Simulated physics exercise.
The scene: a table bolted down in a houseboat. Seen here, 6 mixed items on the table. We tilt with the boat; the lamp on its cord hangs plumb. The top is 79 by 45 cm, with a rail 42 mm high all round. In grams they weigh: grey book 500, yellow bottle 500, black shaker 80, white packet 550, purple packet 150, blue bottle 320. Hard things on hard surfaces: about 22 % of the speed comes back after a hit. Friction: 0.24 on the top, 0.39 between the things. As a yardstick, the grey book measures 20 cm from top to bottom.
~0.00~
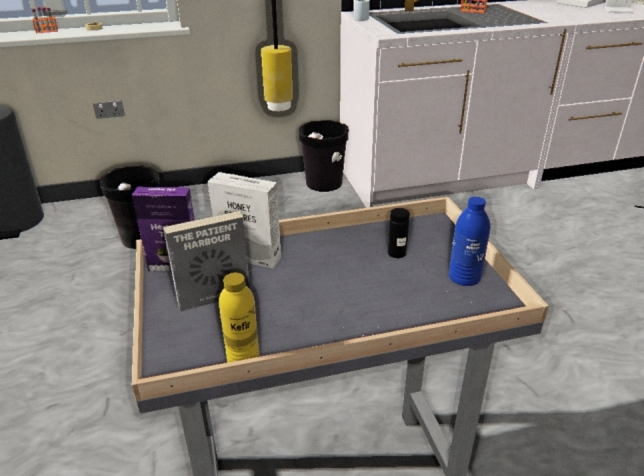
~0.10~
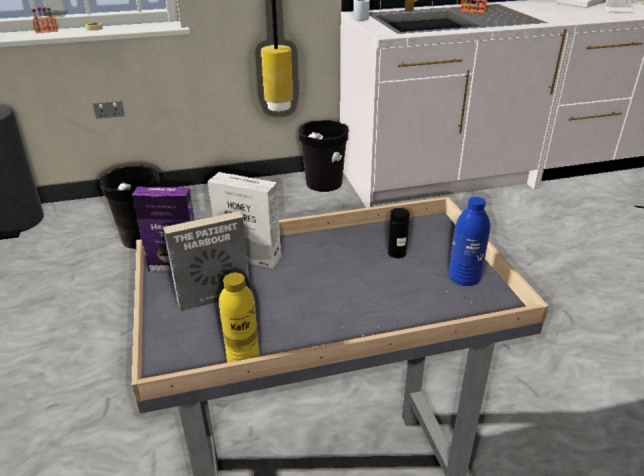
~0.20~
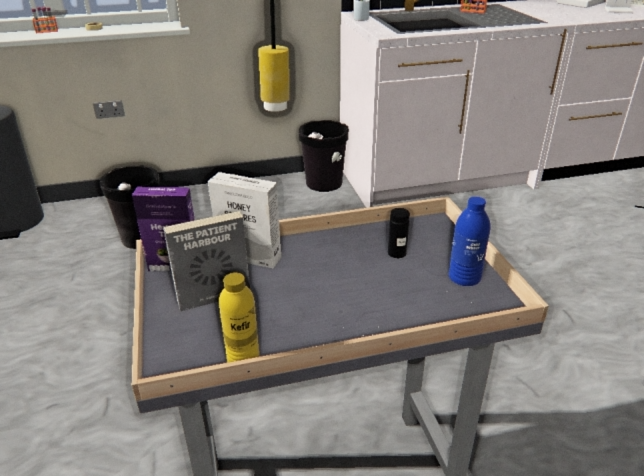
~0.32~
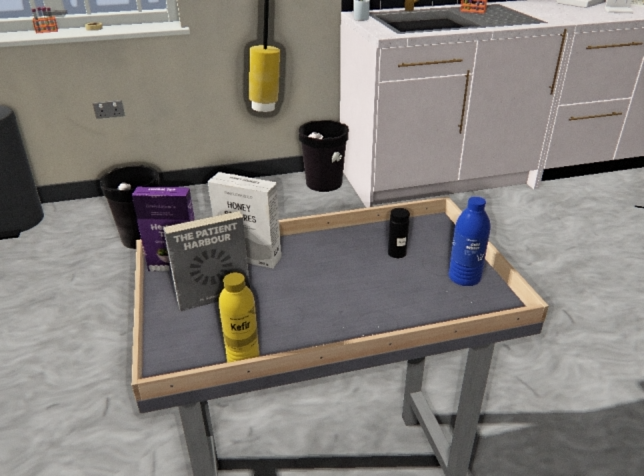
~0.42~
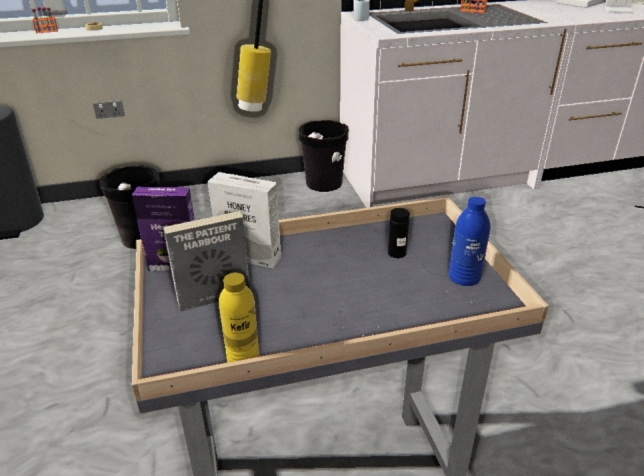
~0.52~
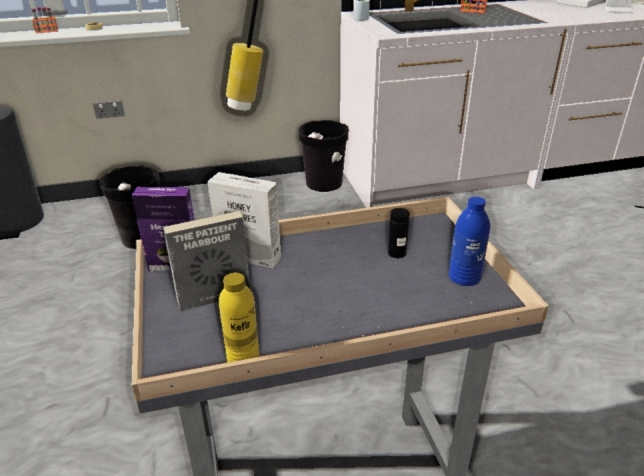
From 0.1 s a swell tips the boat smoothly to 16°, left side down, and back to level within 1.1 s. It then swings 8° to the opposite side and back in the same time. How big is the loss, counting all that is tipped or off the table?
Things lost: Not one.
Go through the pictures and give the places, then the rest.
The first frame shows boat level; grey book (209, 262); yellow bottle (239, 322).
The second frame shows boat level; purple packet (169, 231); blue bottle (471, 240).
The third frame shows heel 1°, left side down; black shaker (399, 233); white packet (246, 221).
The fourth frame shows heel 6°, left side down; purple packet (169, 230); blue bottle (471, 240).
The fifth frame shows heel 10°, left side down; black shaker (399, 233); white packet (246, 221).
The sixth frame shows heel 14°, left side down; grey book (209, 262); yellow bottle (239, 322).
After 0.72 s, heel 15°, left side down.
After 0.82 s, heel 13°, left side down; grey book slid 2 cm near (202, 263); white packet slid 2 cm.
After 1.32 s, heel 1°, right side down; grey book slid 2 cm near (199, 264); yellow bottle slid 2 cm near (228, 324); white packet slid 2 cm.
At rest (2.8 s), all 6 in place, give or take 5 cm. Seen from the same camera at the end, grey book near (199, 264), yellow bottle near (228, 324).
